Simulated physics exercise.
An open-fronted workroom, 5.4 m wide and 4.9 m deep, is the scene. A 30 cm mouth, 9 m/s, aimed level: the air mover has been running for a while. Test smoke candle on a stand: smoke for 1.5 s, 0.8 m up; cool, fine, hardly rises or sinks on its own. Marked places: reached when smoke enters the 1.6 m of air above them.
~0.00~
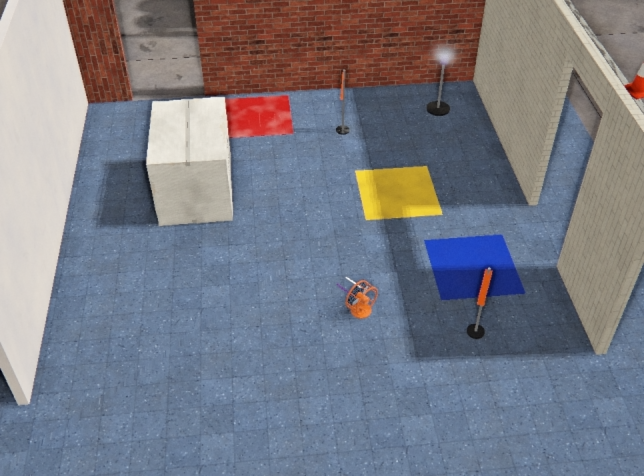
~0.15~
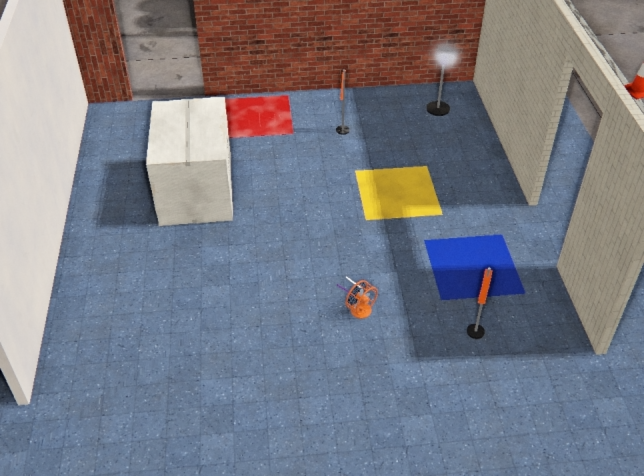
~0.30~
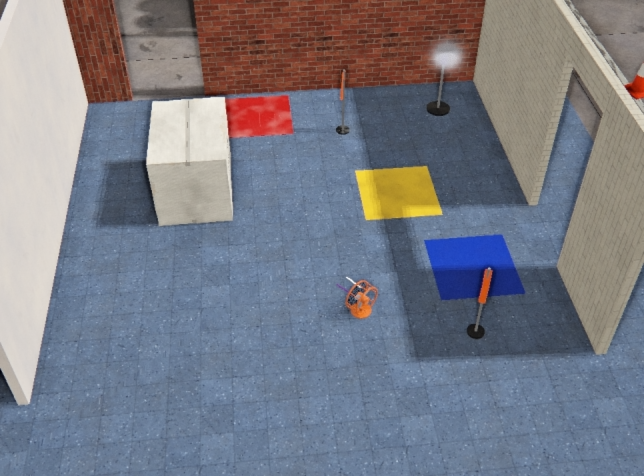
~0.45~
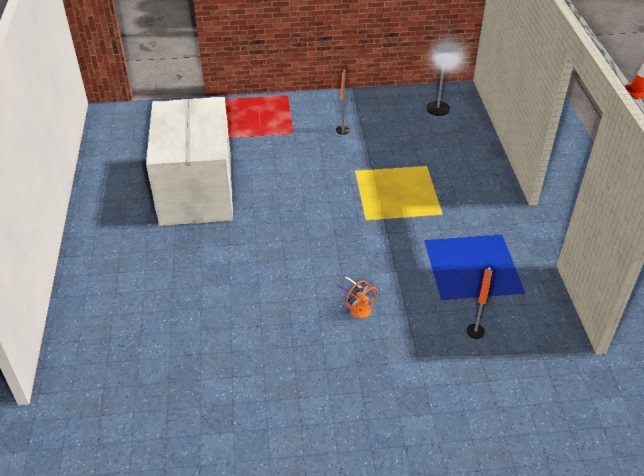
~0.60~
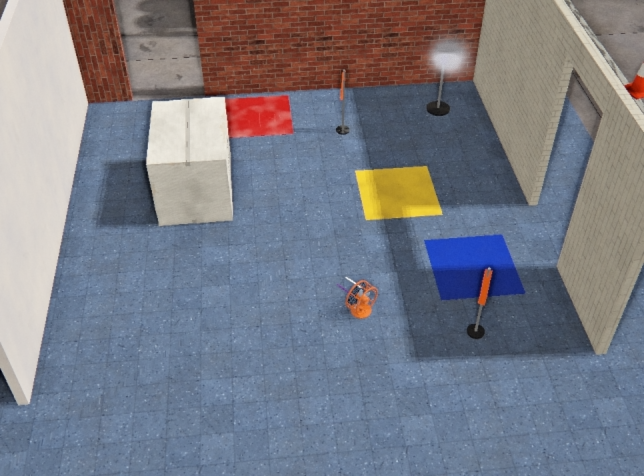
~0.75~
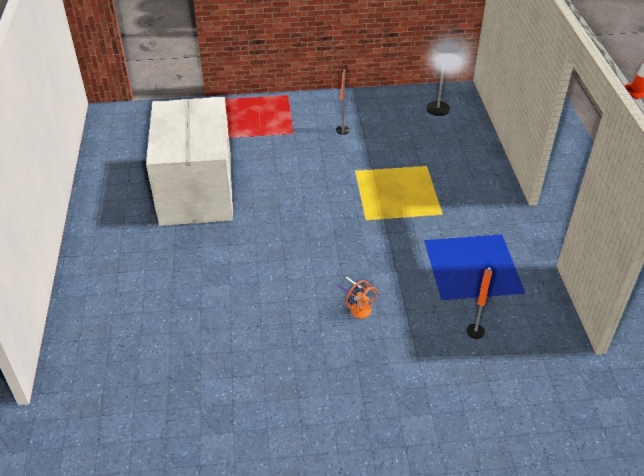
A large pale carton stood on a blue floor near red, yellow and blue squares, with a small orange device and ribbon stands nearby, while a little white smoke puff at the back slowly widened.
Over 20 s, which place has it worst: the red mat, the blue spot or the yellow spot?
The blue one.
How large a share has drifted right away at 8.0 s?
About 1 %.
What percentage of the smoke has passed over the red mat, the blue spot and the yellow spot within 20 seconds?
Roughly 10 per cent red, 50 per cent blue, 2 per cent yellow.
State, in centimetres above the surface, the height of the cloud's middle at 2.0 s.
Roughly 80 cm up.
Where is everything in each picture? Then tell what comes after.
In the first picture, the smoke is thickest near (445, 54), the test smoke candle on a stand stands at (443, 66) and the air mover is at (362, 298).
In the second picture, the smoke is thickest near (446, 55), the blue spot is centred on (473, 266), the red mat is centred on (258, 116) and the yellow spot is centred on (398, 192).
In the third picture, the smoke is thickest near (446, 55), a ribbon ends at (482, 303) and a ribbon ends at (342, 99).
In the fourth picture, the smoke is thickest near (447, 55) and the top of a large carton is at (187, 129).
In the fifth picture, the smoke is thickest near (447, 55).
In the sixth picture, the smoke is thickest near (448, 56), a ribbon ends at (481, 305) and a ribbon ends at (342, 99).
By 2.0 s, 0 % is gone from the area; 0 % has passed over the blue spot, 0 % over the red mat and 0 % over the yellow spot, and the middle of the rest is near (456, 61).
By 4.0 s, 0 % is gone from the area; 0 % has passed over the blue spot, 0 % over the red mat and 0 % over the yellow spot, and the middle of the rest is near (476, 80).
By 8.0 s, 1 % is gone from the area; 16 % has passed over the blue spot, 0 % over the red mat and 1 % over the yellow spot, and the middle of the rest is near (517, 153).
By 20.0 s, 61 % is gone from the area; 45 % has passed over the blue spot, 8 % over the red mat and 2 % over the yellow spot, and the middle of the rest is near (453, 250).
